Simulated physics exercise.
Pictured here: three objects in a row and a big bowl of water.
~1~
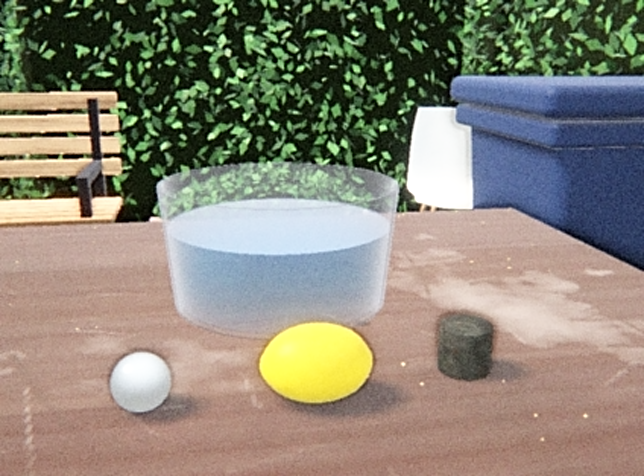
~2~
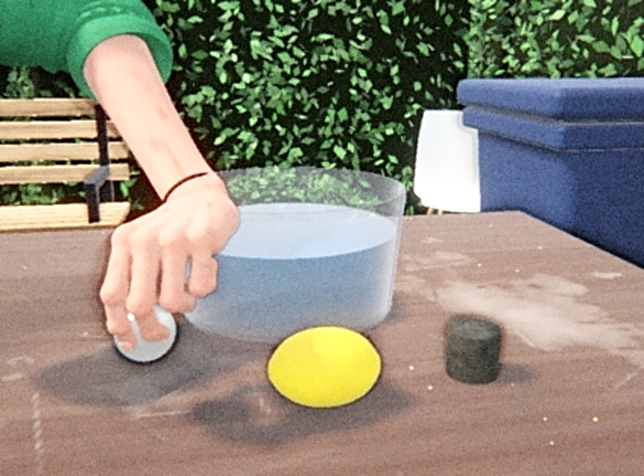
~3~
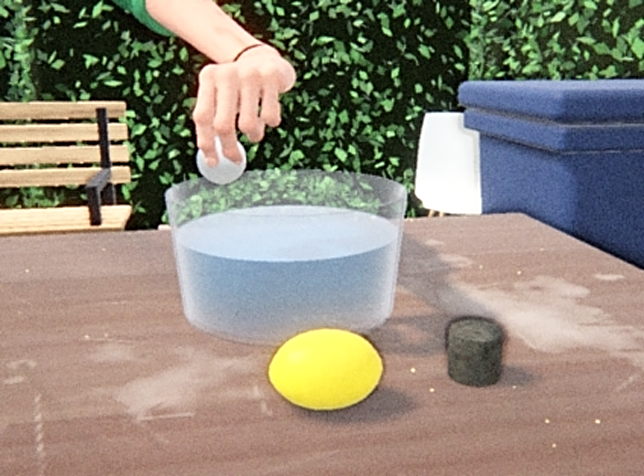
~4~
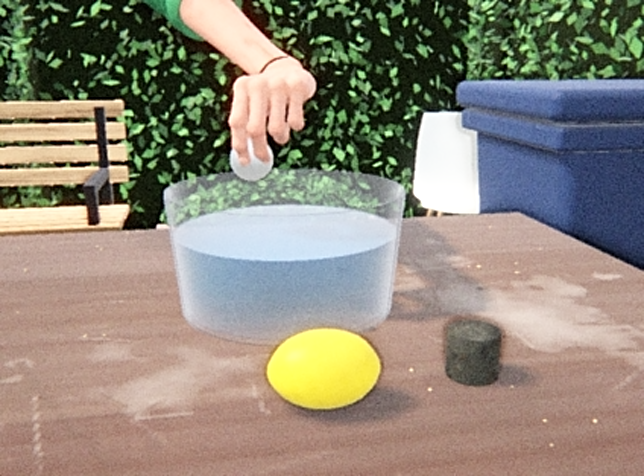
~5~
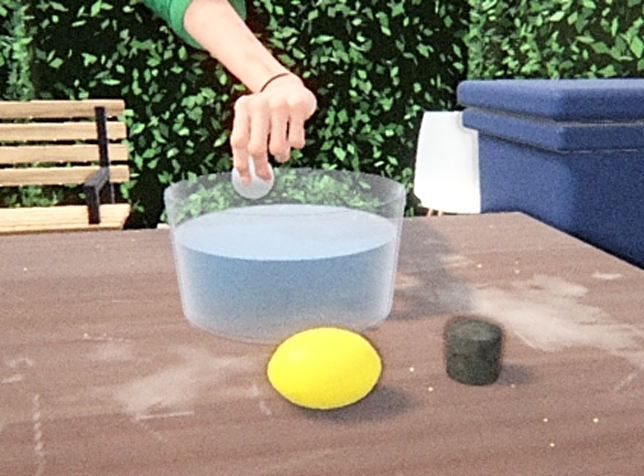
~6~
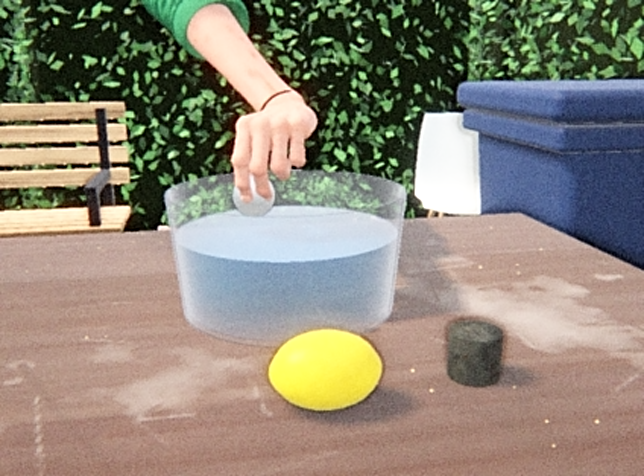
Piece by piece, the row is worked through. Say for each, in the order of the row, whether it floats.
Well, from the left it falls to the base, then remains up, then falls to the base.
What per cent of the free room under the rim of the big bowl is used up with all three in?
I'd say some 14 in a hundred.
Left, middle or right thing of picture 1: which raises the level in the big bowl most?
That is the middle object.
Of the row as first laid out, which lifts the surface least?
That is the leftmost piece.
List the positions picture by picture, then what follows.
In the first frame, the row from the left; steel ball (142, 382); lemon (317, 363); iron weight (465, 347).
In the second frame, a hand picks up the steel ball; steel ball (145, 330); iron weight (473, 351).
In the third frame, it is carried over; steel ball (221, 160); lemon (326, 370).
In the fourth frame, it is above the big bowl; steel ball (252, 160); iron weight (473, 352).
In the fifth frame, it comes down; steel ball (253, 178); lemon (325, 369).
In the sixth frame, it is just over the surface; steel ball (254, 196); lemon (326, 370); iron weight (474, 353).
Next, the steel ball sinks.
After that, the lemon rides on the surface.
Finally, the iron weight sinks; afloat, lemon.
